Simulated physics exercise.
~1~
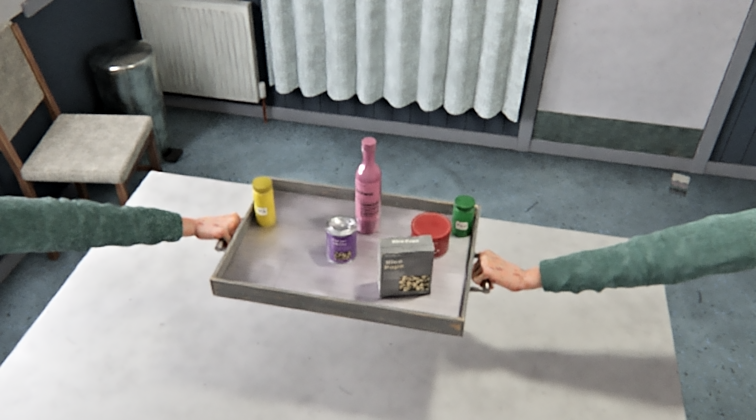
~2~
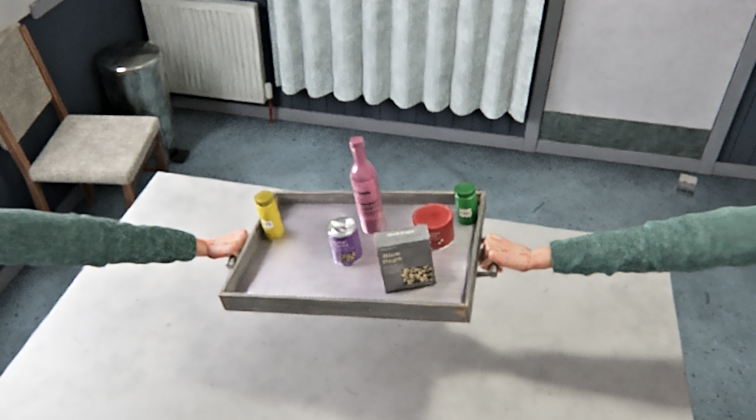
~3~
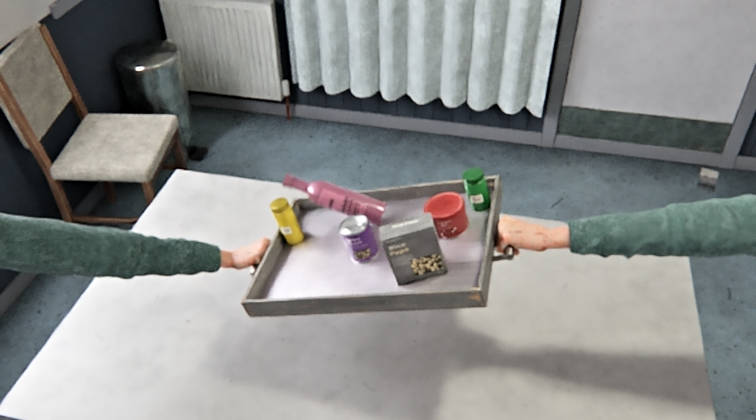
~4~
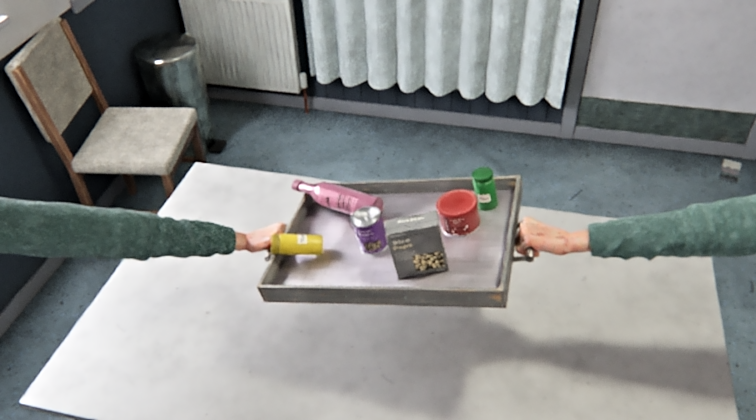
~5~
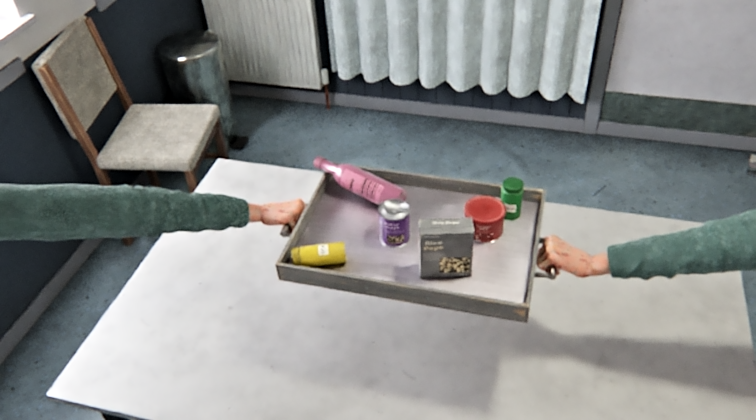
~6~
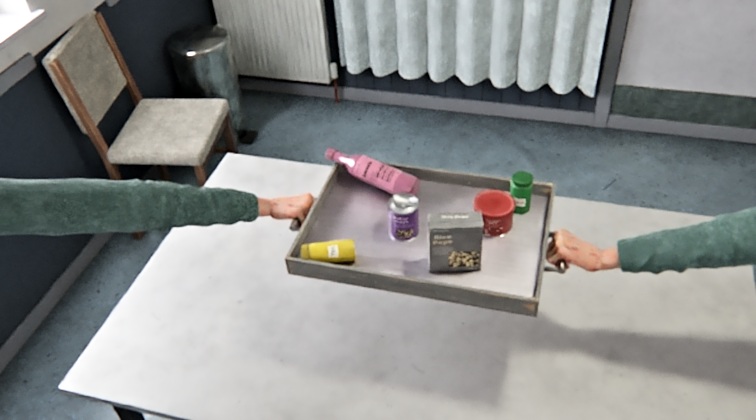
A pink bottle toppled onto its side as two hands tilted a tray down to the left above a table, and then a yellow shaker fell over too; the tray was levelled with both still lying there and the other four items standing.
